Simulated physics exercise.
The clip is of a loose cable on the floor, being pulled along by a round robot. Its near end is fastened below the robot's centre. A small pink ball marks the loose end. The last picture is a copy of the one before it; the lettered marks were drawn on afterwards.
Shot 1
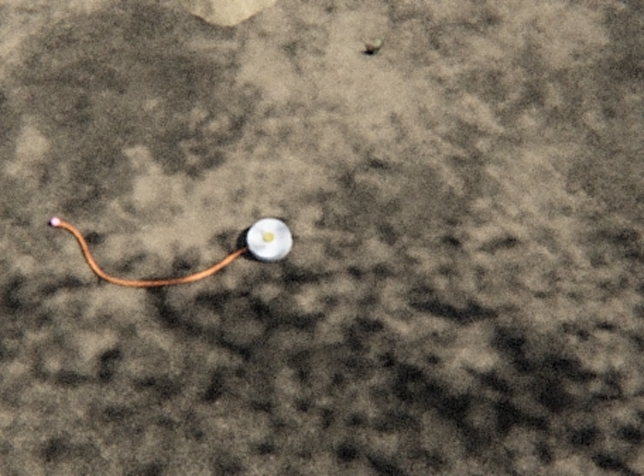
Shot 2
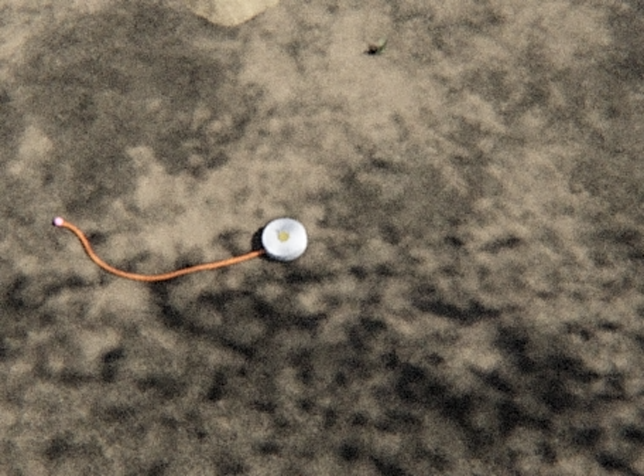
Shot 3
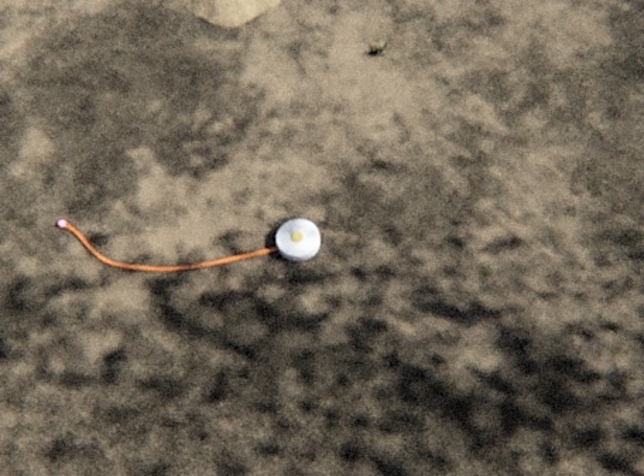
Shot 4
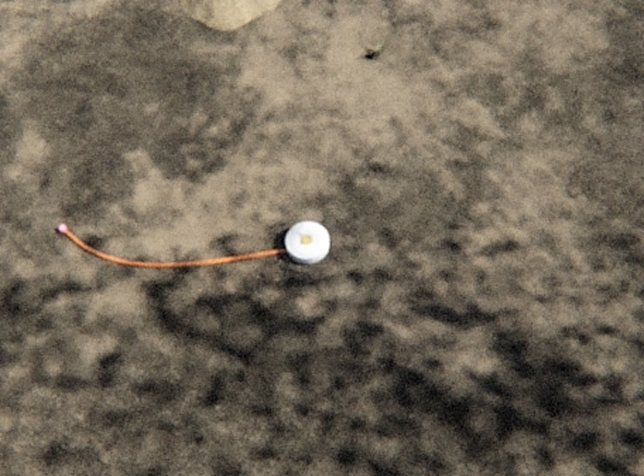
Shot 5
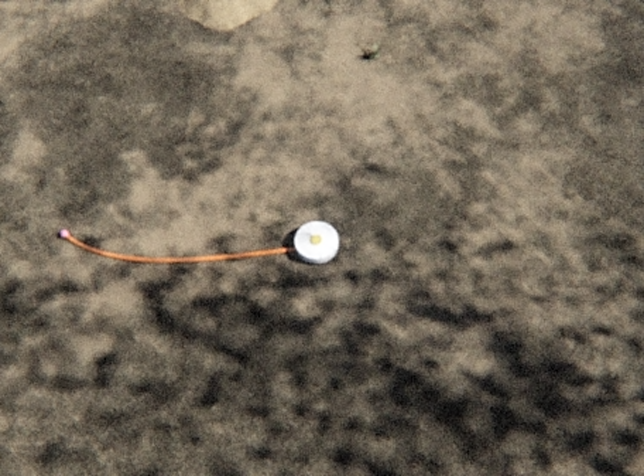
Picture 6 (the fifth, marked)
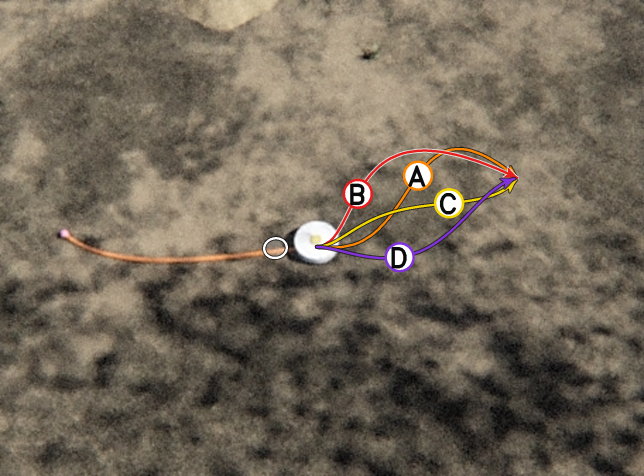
We see a round white robot on a mottled floor moving a short way right, pulling an orange cable attached to it. The cable's deep curve flattens into a shallow bow while its free left end shifts only slightly.
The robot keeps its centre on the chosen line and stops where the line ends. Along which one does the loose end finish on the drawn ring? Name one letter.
Choose route D.
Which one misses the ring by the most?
That is B.
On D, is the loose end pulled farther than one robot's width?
Yes.
On the marked copy, A from (317, 247) via (413, 183) to (517, 178); B from (317, 247) via (390, 159) to (517, 178); C from (317, 247) via (419, 207) to (516, 180); D from (317, 247) via (433, 245) to (514, 179); the ring at (275, 248).
Taking D. A third of the way, robot (407, 252), middle of the cable (271, 255), free end (142, 250).
Two thirds of the way, robot (475, 205), middle of the cable (348, 244), free end (218, 251).
When it is over, robot (519, 174), middle of the cable (400, 220), free end (275, 248); the free end is on the ring.
As for the rest, A leaves the free end at (273, 226); B leaves the free end at (269, 211); C leaves the free end at (271, 232).
